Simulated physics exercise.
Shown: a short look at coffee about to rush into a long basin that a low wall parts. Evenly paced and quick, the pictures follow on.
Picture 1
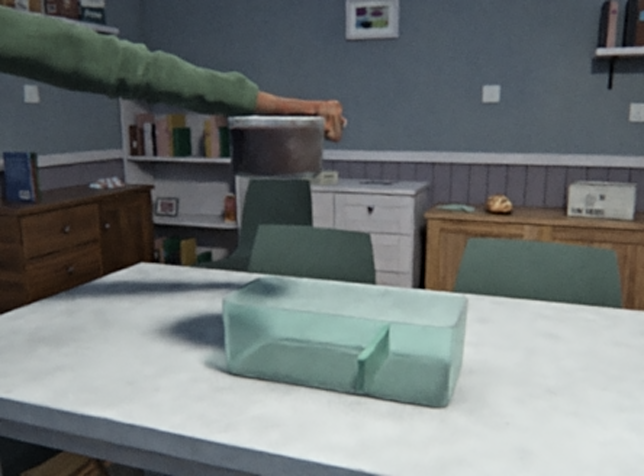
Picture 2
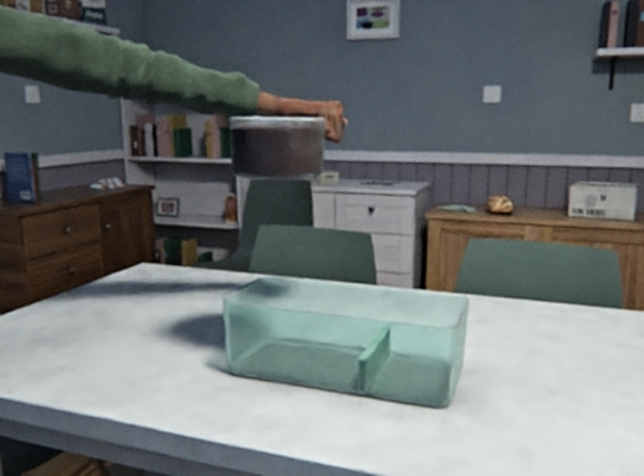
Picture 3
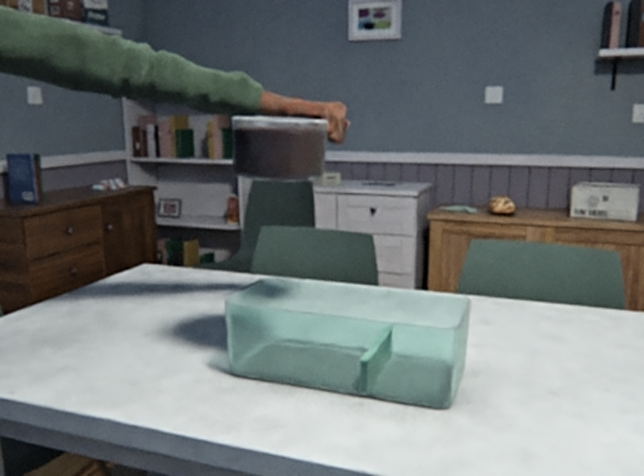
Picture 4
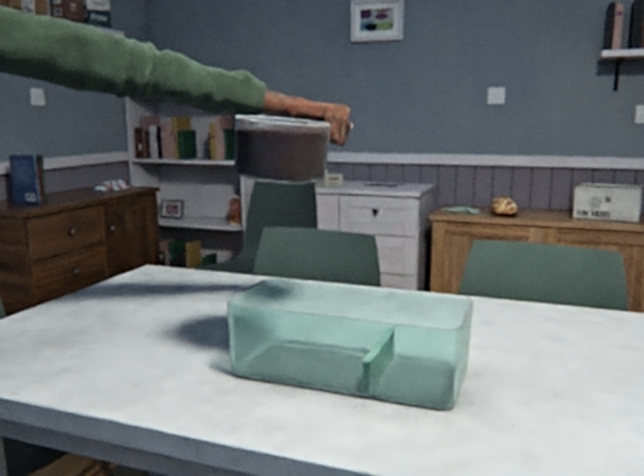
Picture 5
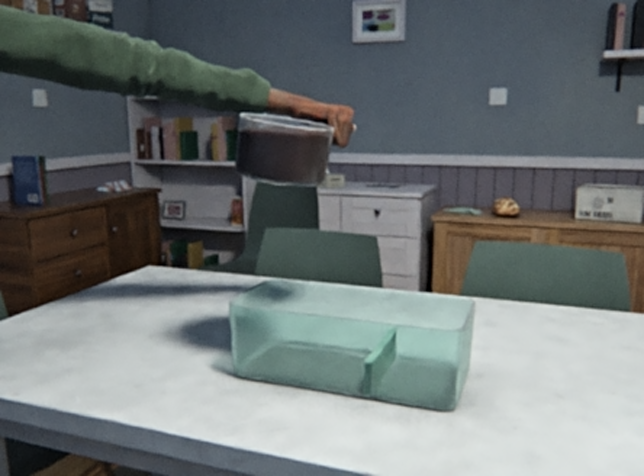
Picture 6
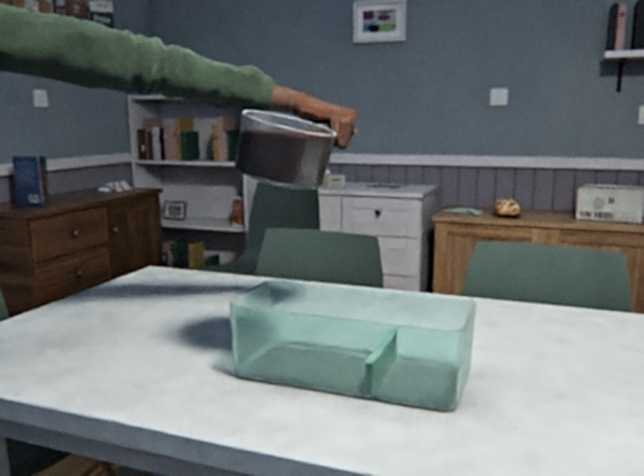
A hand holds a pot of dark liquid above a divided basin and gradually tilts it.
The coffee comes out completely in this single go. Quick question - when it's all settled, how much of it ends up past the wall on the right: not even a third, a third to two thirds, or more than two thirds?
Middle range.
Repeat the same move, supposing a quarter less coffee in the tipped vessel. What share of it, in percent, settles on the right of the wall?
35 %.
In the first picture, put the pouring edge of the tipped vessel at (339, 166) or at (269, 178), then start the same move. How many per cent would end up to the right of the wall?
Start one gives some 60 %, start two some 10 %.
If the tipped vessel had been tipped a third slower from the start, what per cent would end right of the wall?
It comes to some 60 per cent.
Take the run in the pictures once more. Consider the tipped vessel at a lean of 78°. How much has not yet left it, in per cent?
Still holding around 50 %, give or take.
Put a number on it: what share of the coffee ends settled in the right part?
It comes to about 50 per cent.
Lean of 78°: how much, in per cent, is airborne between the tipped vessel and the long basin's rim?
It's close to 40 %.
A moment on, the tilt is 78° and 52 per cent is still to pour, 3 is left of the wall and 4 right of it.
Next, the tilt is 110° and 7 per cent is still to pour, 23 is left of the wall and 52 right of it.
Then the tilt is 112° and 0 per cent is still to pour, 44 is left of the wall and 51 right of it.
Later the tilt is 112° and 0 per cent is still to pour, 46 is left of the wall and 52 right of it.
In the end 46 per cent lies left of the wall, 52 right of it and 3 outside.
